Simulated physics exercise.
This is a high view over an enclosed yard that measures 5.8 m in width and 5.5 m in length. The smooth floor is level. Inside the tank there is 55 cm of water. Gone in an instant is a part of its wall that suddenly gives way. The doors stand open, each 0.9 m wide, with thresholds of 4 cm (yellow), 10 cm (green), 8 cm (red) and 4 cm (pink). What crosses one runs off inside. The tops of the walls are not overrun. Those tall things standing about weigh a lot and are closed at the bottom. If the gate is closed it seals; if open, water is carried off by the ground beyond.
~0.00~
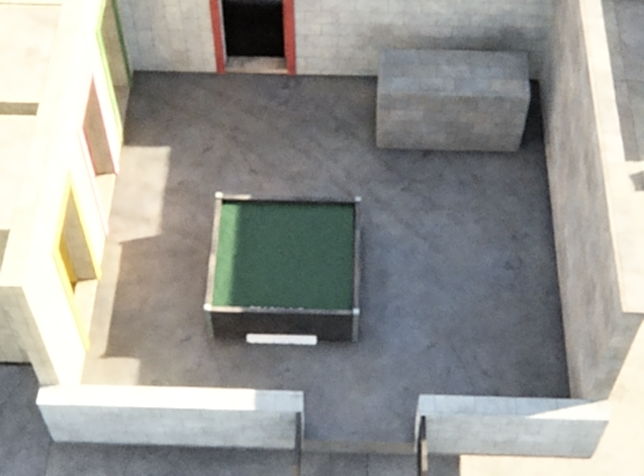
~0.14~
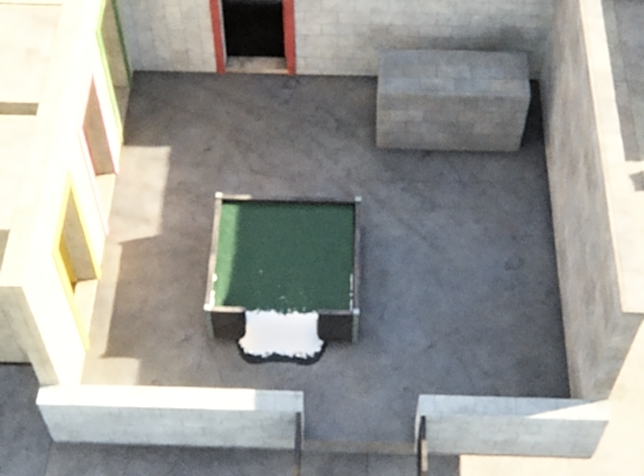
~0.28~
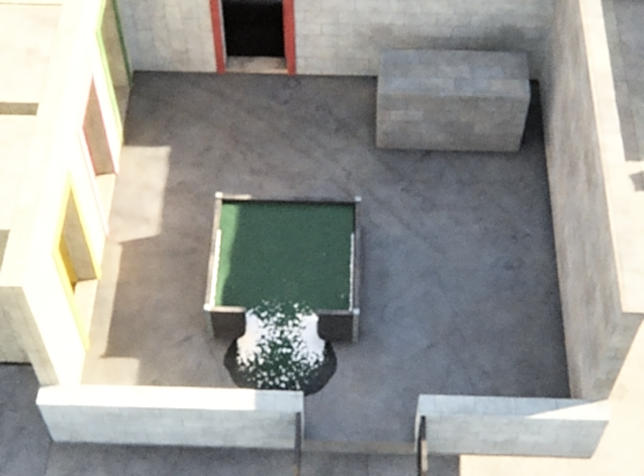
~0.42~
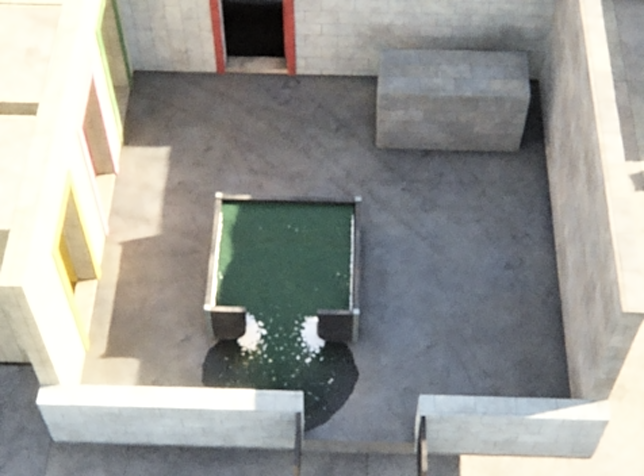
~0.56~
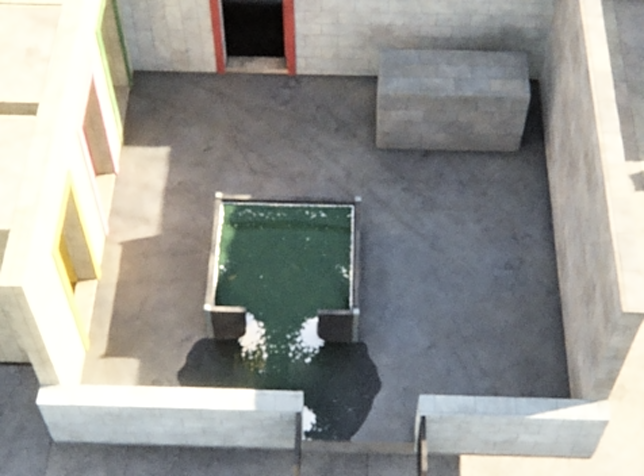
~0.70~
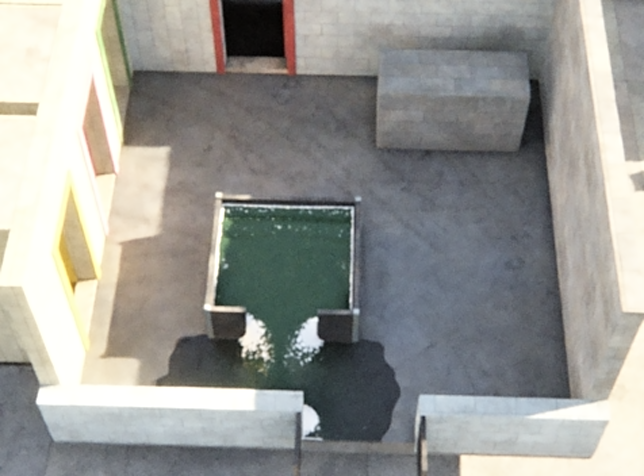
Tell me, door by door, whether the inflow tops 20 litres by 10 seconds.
Yellow door: Above the limit, green door: Beneath the limit, red door: Beneath the limit, pink door: Beneath the limit.
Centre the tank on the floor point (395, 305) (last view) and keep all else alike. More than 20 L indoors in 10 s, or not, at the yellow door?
Then, at yellow, it's within bounds.
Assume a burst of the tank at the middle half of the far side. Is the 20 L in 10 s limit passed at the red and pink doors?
Measured against that limit, red comes out beyond it and pink comes out short of it.
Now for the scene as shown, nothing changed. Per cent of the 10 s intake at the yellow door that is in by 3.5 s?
Share: ~ 45 %.
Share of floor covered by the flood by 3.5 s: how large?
Close to 35 in a hundred.
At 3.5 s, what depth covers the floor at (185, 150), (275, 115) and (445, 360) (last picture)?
Approximately 1, 0 and 1 centimetres, going through them in turn.
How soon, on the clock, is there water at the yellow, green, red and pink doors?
Yellow: 1.8 s; green: 3.6 s; red: 5.0 s; pink: 2.6 s.
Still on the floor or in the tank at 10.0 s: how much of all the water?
Remaining: Roughly 64 %.
After 1.4 s water covers 10 % of the floor and is deepest (36 cm) near (275, 405); yellow door not reached, green door not reached, red door not reached, pink door not reached.
After 2.2 s water covers 20 % of the floor and is deepest (28 cm) near (275, 419); yellow door 9 cm at the sill, 1 L in, green door not reached, red door not reached, pink door not reached.
After 3.5 s water covers 35 % of the floor and is deepest (22 cm) near (275, 419); yellow door 8 cm at the sill, 22 L in, green door not reached, red door not reached, pink door 4 cm at the sill, 0 L in.
After 6.0 s water covers 60 % of the floor and is deepest (13 cm) near (259, 419); yellow door 6 cm at the sill, 44 L in, green door 3 cm at the sill, 0 L in, red door 6 cm at the sill, 0 L in, pink door 3 cm at the sill, 0 L in.
After 10.0 s water covers 80 % of the floor and is deepest (7 cm) near (275, 405); yellow door 4 cm at the sill, 51 L in, green door 6 cm at the sill, 0 L in, red door 4 cm at the sill, 0 L in, pink door 2 cm at the sill, 0 L in.
